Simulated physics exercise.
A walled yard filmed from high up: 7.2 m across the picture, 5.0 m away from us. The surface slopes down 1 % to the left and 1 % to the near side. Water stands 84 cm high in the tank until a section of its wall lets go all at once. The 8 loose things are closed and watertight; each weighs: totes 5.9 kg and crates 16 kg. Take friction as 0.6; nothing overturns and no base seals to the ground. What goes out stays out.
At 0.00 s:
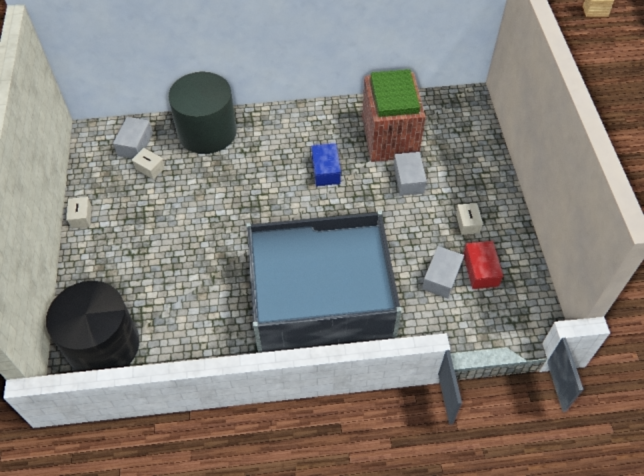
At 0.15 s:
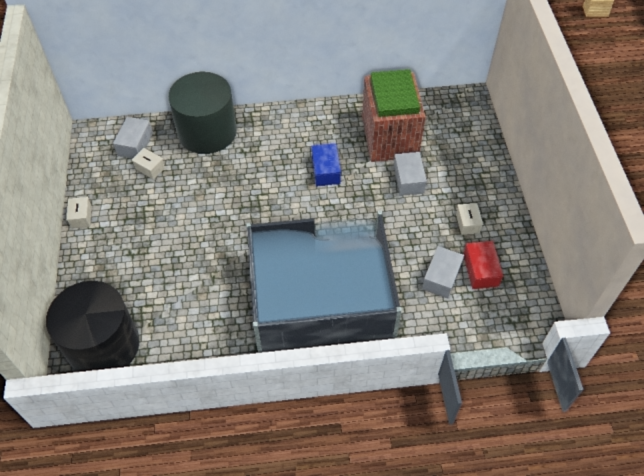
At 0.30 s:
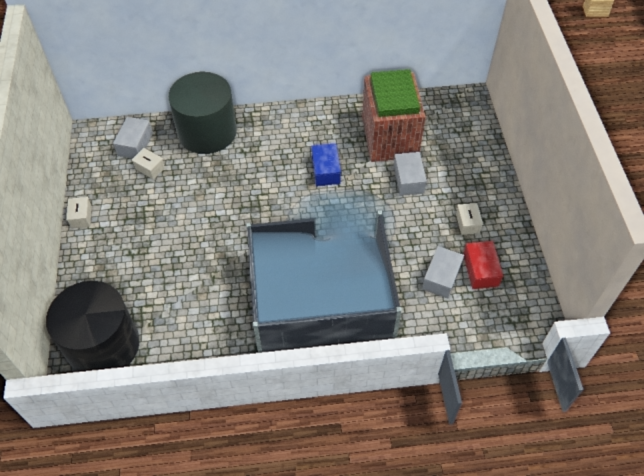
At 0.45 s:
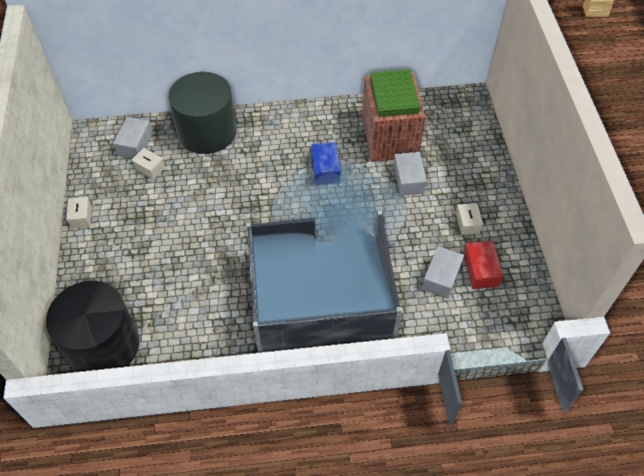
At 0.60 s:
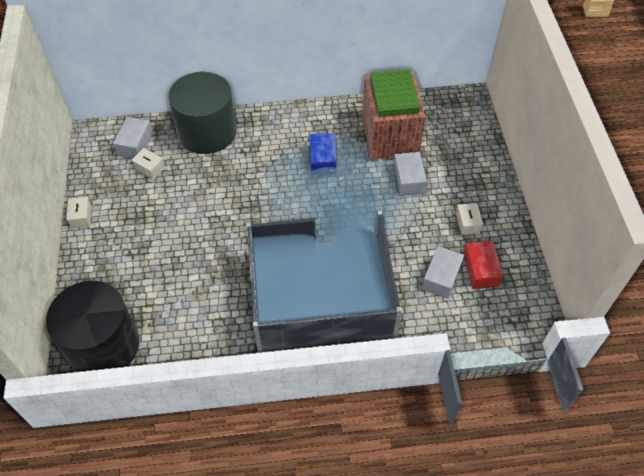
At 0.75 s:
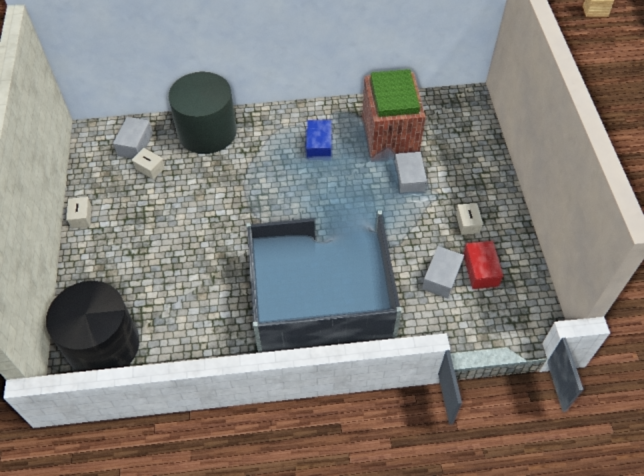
We see a walled yard with scattered boxes and a water-filled tank whose far wall opens at the right; water spreads across the paving around the blue crate, which then shifts slightly toward the back wall.
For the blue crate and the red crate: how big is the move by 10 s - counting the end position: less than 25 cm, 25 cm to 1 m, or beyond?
The blue crate gets carried off, the red crate gets carried off.
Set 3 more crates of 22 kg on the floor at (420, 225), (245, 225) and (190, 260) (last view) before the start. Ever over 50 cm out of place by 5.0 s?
In turn: Short of it, less, short of it.
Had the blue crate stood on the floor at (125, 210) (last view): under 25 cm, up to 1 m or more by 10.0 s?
It is nudged along.
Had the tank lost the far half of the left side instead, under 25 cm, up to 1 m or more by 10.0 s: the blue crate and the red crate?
In that case the blue crate stays put, the red crate stays put.
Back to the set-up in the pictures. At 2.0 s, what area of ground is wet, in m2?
Some 16 m2.
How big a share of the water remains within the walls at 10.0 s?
About 86 per cent.
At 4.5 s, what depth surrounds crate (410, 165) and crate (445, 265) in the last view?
Roughly 7 and 1 cm.
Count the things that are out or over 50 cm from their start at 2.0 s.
I count 2.
After 2.0 s the blue crate is near (294, 97), 1.3 m from its start, afloat; the red crate is near (485, 259), 0.0 m from its start, aground; 0 of 8 are out; 2 afloat.
After 4.5 s the blue crate is near (266, 139), 1.0 m from its start, afloat; the red crate is near (482, 263), 0.1 m from its start, aground; 0 of 8 are out; 1 afloat.
After 7.0 s the blue crate is near (193, 229), 2.4 m from its start, aground; the red crate is near (472, 319), 1.0 m from its start, aground; 1 of 8 are out; 0 afloat.
After 10.0 s the blue crate is near (175, 252), 2.8 m from its start, afloat; the red crate has gone out; 2 of 8 are out; 3 afloat.
